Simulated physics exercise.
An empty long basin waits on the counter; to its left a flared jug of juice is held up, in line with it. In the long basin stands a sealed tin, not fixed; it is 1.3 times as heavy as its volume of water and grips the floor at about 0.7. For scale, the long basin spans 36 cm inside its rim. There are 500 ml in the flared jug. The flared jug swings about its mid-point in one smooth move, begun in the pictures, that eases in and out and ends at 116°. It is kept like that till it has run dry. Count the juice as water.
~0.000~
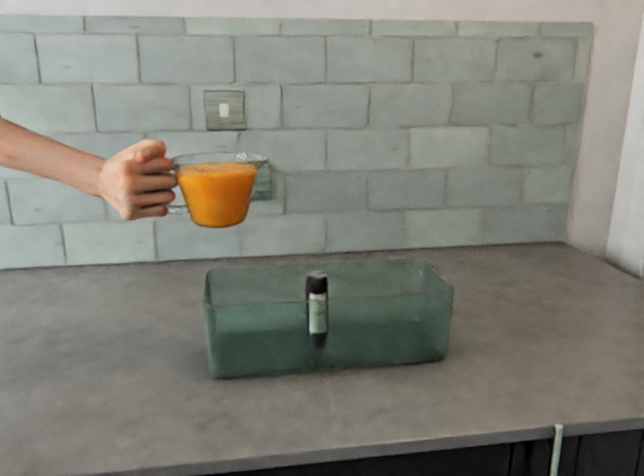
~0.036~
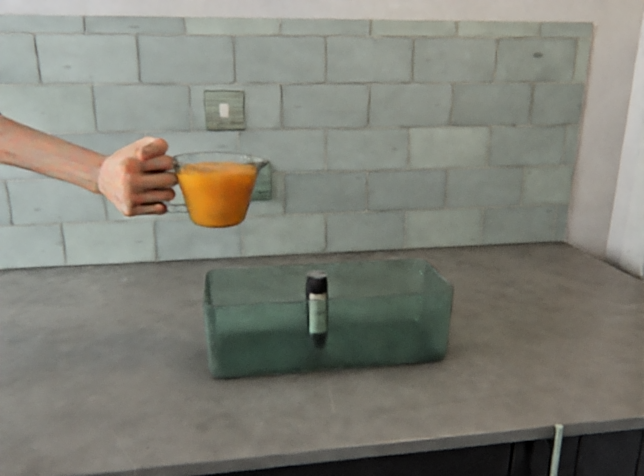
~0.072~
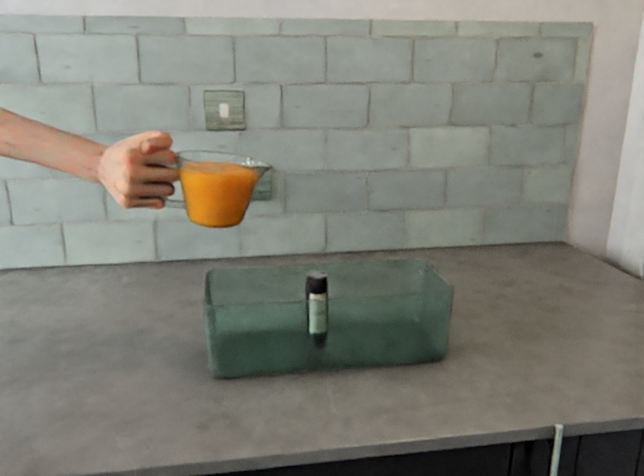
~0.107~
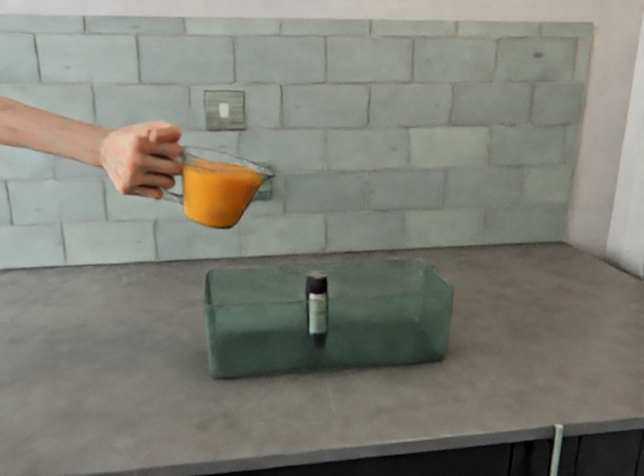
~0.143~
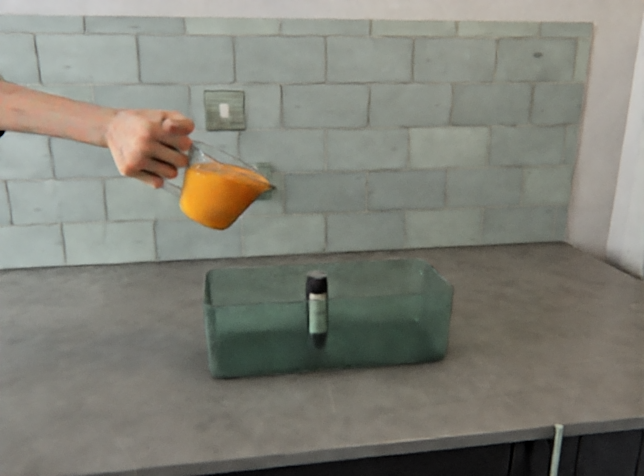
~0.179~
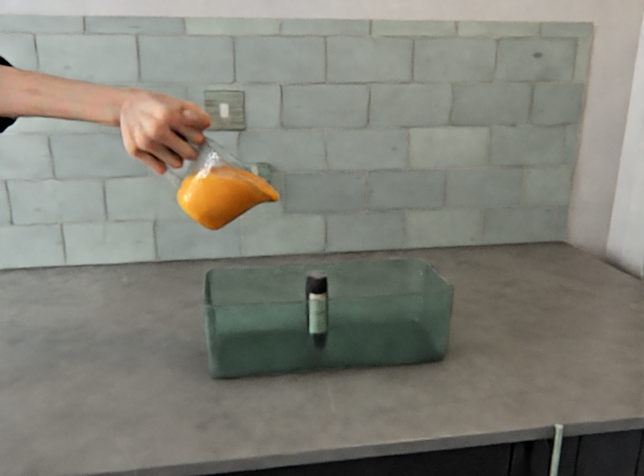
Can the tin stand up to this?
It falls.
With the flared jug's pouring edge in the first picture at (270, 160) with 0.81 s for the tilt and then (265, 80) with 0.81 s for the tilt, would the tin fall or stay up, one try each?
First it remains upright; then it falls.
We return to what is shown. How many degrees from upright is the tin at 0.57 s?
Near 10° from upright.
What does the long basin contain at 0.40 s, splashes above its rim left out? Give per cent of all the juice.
Near 56 in a hundred.
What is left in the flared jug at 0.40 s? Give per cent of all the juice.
About 14 per cent.
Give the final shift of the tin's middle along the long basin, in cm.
About 8.5 cm.
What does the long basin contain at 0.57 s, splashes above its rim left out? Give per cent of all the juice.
Some 92 per cent.
Then, 0.40 s in, the tilt is 115° and 14 per cent is still to pour; the tin stands where it began.
Then, 0.57 s in, the tilt is 116° and 0 per cent is still to pour; the tin leans 9°.
Then, 0.74 s in, the tilt is 116° and 0 per cent is still to pour; the tin leans 14°.
Then, 0.93 s in, the tilt is 116° and 0 per cent is still to pour; the tin leans 31°.
Finally, the tin lies on its side.
